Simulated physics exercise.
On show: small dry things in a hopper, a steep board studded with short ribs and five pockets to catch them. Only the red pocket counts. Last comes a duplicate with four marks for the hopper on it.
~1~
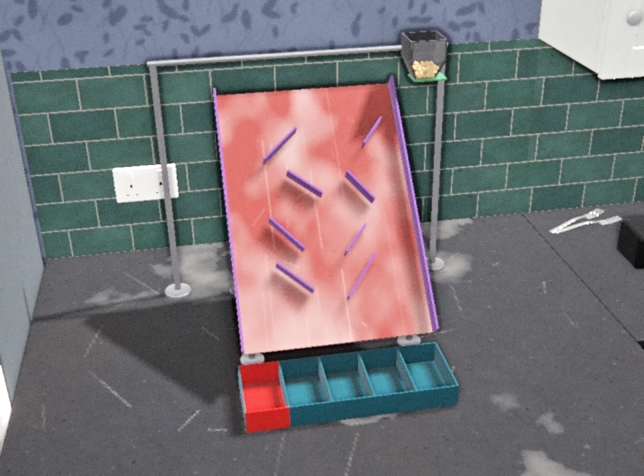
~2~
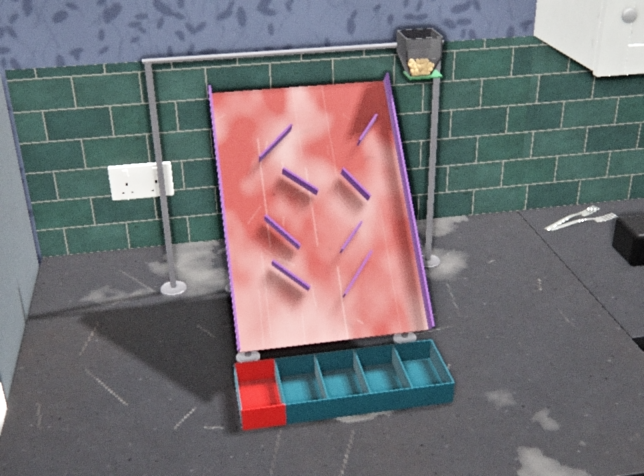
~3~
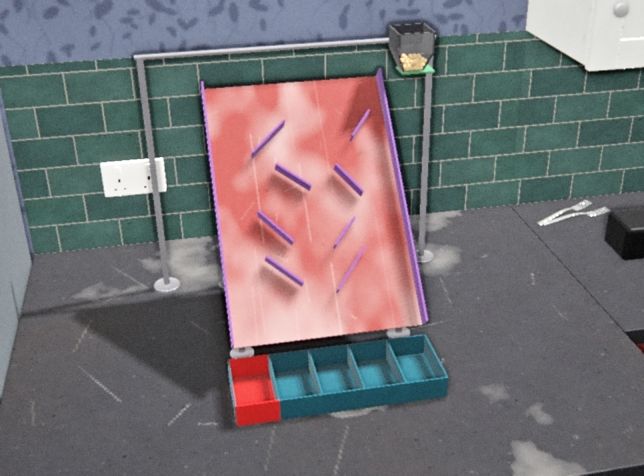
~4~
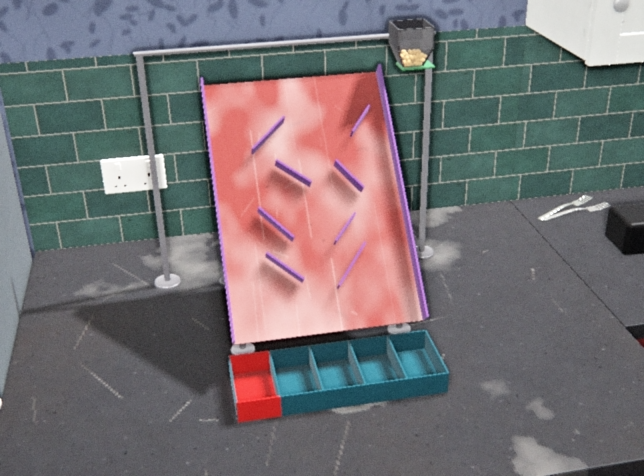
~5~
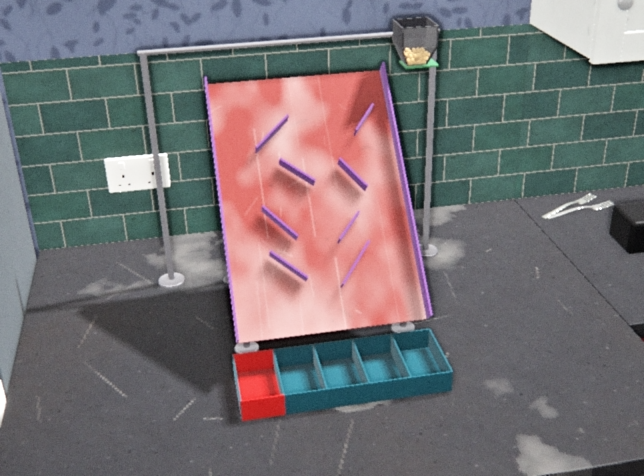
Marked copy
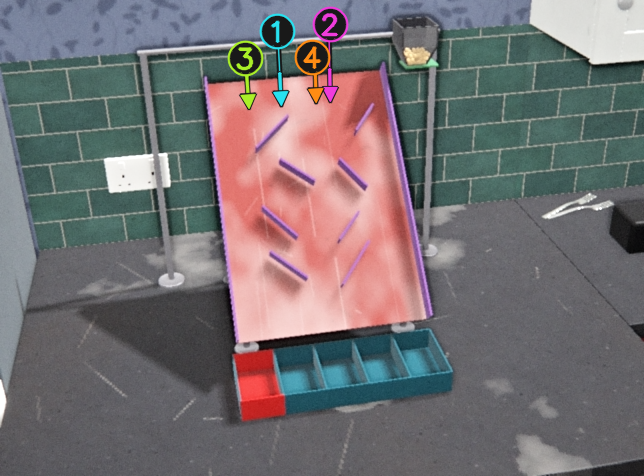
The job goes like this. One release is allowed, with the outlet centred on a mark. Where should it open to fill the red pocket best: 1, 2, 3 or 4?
The answer is mark 3.
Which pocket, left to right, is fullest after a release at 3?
The first from the left.
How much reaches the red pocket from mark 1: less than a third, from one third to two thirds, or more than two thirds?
It is from one third to two thirds.
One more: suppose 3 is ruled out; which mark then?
Mark 1.
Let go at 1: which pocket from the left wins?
The first from the left.
On the marked copy, mark 1 meets the board at (281, 100); mark 2 meets the board at (330, 96); mark 3 meets the board at (248, 103); mark 4 meets the board at (316, 97).
With 1, close to a third in the red pocket, close to a third in other pockets, close to a quarter outside the box.
With 2, none at all in the red pocket, close to half in other pockets, close to half outside the box.
With 3, the bulk in the red pocket, close to a quarter outside the box.
With 4, none at all in the red pocket, close to two thirds in other pockets, close to a third outside the box.
